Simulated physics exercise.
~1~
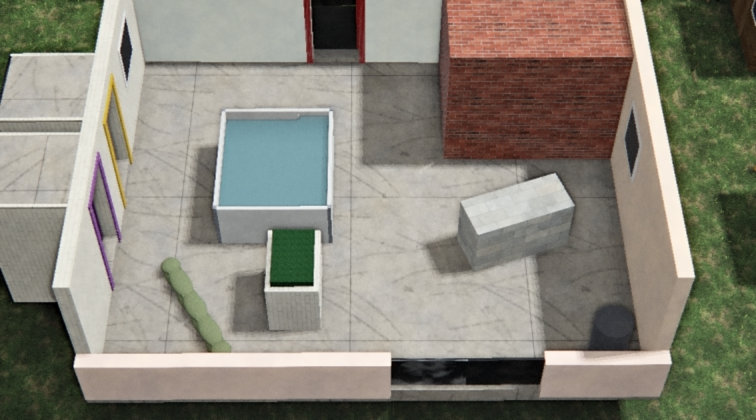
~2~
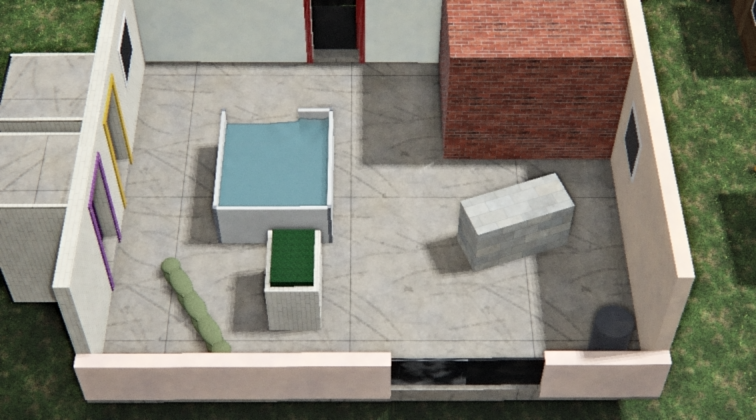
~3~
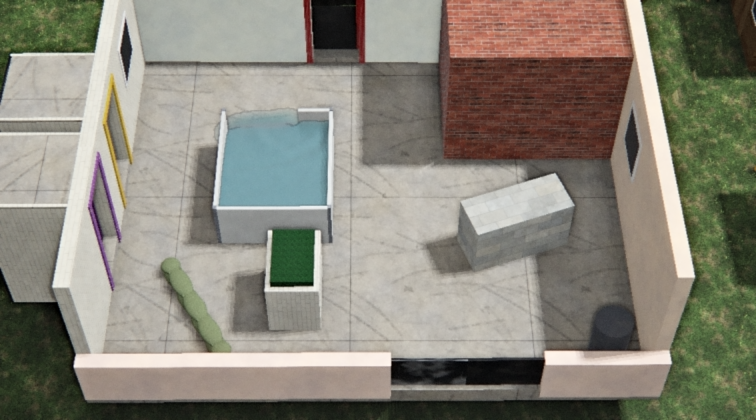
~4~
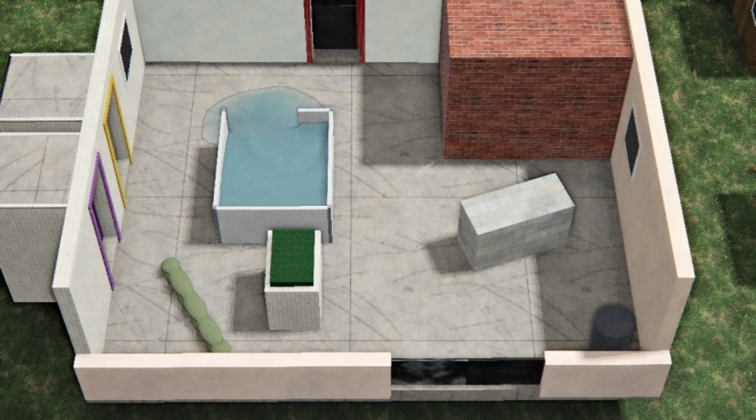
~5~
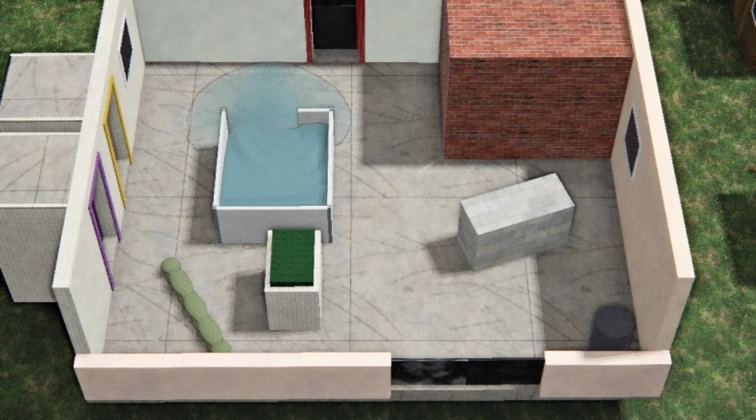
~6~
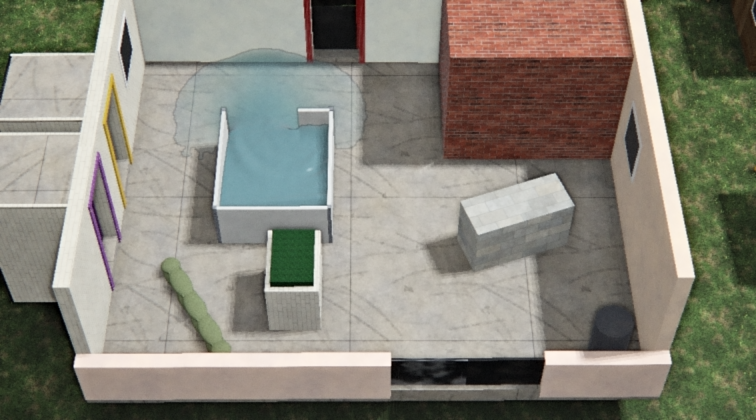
In a walled yard, a white tank's far side opens and water spreads across the paving behind it.
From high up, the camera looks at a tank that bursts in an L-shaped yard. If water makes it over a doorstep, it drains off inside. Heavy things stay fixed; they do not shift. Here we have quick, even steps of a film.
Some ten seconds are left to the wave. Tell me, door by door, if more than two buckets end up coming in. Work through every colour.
At the end, the purple door will receive two buckets or fewer, the yellow door will receive two buckets or fewer, the red door will receive over two buckets.
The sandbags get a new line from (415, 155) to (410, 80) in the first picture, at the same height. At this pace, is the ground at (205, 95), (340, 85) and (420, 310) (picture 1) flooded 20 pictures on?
Point by point: Inundated; inundated; no flooding.
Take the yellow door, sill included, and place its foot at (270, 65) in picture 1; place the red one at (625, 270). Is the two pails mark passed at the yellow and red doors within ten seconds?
Yellow: Above; red: Below.
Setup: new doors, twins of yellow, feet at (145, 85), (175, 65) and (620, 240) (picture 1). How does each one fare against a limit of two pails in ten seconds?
Exceeds it; exceeds it; stays within it.
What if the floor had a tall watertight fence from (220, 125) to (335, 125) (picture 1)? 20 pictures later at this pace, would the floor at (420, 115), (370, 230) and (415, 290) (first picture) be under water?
Taking them in order, I'd say soaked, parched and parched.
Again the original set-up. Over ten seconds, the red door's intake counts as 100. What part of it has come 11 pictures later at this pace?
Around 55 percent.
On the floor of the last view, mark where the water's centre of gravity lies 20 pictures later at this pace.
The water's centre sits above (269, 138).
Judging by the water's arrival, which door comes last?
The purple-painted one.
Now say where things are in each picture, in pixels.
The first picture shows still water in the water tank at (275, 160).
In the second picture, water pours out on the water tank's far side and has run to a hidden place.
In the third picture, water pours out on the water tank's far side and has run to a hidden place.
In the fourth picture, water pours out on the water tank's far side and has run to (284, 89).
In the fifth picture, the front is at (280, 62), out from the gap on the water tank's far side.
In the sixth picture, the front is at (326, 63), out from the gap on the water tank's far side.
A moment on, water covers 20 % of the floor; the purple door not reached, the yellow door not reached, the red door over two buckets in.
Next, water covers 20 % of the floor; the purple door not reached, the yellow door not reached, the red door far over two buckets in.
Then, water covers 45 % of the floor; the purple door wet at the sill, nothing in, the yellow door wet at the sill, nothing in, the red door far over two buckets in.
Later, water covers 75 % of the floor; the purple door wet at the sill, nothing in, the yellow door wet at the sill, nothing in, the red door far over two buckets in.
In the end, water covers 95 % of the floor; the purple door wet at the sill, nothing in, the yellow door wet at the sill, nothing in, the red door far over two buckets in.
